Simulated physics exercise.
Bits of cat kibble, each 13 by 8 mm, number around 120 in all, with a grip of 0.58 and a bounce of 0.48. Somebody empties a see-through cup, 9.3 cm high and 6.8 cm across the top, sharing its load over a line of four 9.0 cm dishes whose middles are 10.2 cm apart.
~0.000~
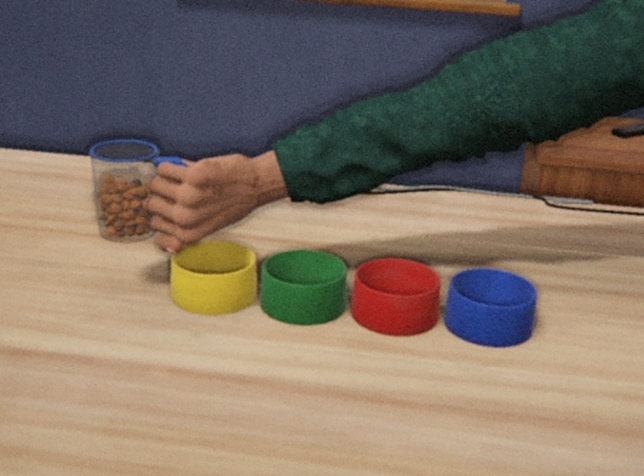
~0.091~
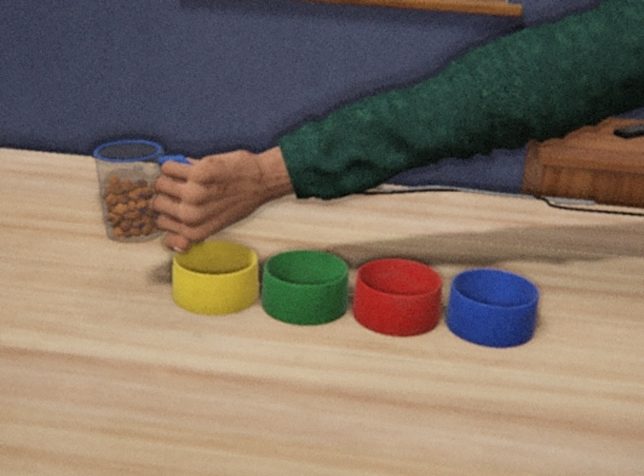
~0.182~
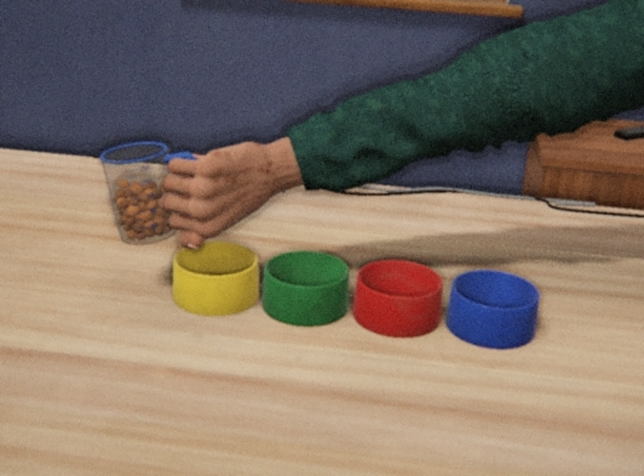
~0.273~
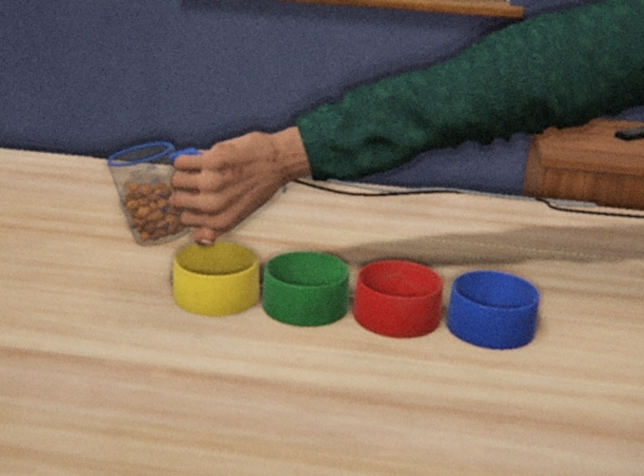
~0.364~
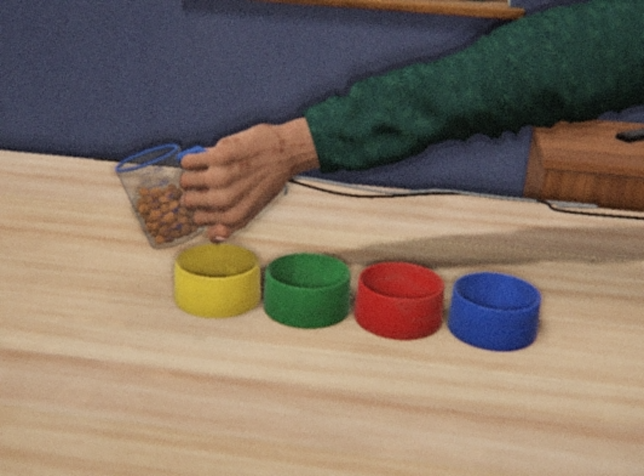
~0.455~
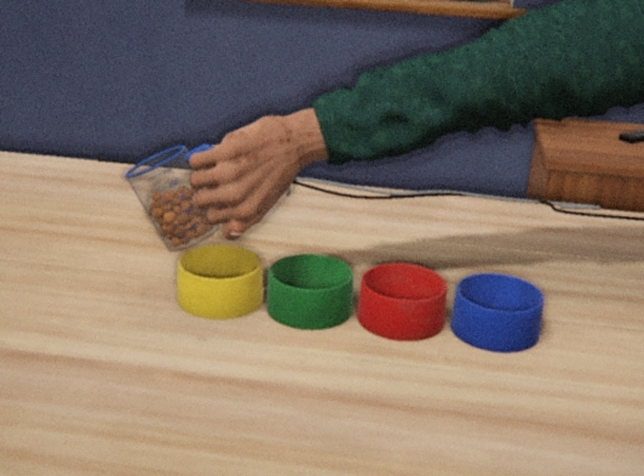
A pale wooden tabletop against a dark blue wall is seen from slightly above, in a view that stays almost still. Yellow, green, red and blue dishes stand in a row from left to right, with a clear, blue-rimmed cup of brown kibble behind at left and a wooden object at right. A green-sleeved arm reaching from the right moves the upright cup slightly rightward, tilting it steadily leftward.
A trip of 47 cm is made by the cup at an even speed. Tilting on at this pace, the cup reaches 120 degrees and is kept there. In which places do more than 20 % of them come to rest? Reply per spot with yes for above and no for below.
Red: No, below. Blue: No, below. Green: Yes, above. Yellow: No, below. Counter: No, below.
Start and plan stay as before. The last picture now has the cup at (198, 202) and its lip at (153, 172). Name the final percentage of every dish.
In the end red holds 30, blue holds 60, green holds 0, yellow holds 0.
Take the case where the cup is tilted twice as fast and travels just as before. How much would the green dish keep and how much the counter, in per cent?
The green dish would get 0 and the counter 10.
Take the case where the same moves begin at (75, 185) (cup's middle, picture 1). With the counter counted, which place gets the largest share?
Yellow.
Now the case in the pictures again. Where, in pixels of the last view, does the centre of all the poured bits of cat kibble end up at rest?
Near (309, 294).
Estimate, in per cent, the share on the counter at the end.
Close to 0 %, more or less.
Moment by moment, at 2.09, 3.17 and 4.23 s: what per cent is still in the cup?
It goes roughly like this: 25, 0, 0 per cent.
After 2.09 s, tilt 120 degrees; cup holds 25 %, green 70 %.
After 3.17 s, tilt 120 degrees; cup holds 0 %, green 95 %.
After 4.23 s, tilt 120 degrees; cup holds 0 %, green 95 %.
At rest (4.5 s), red 0 %, blue 0 %, green 95 %, yellow 0 %, counter 0 %.
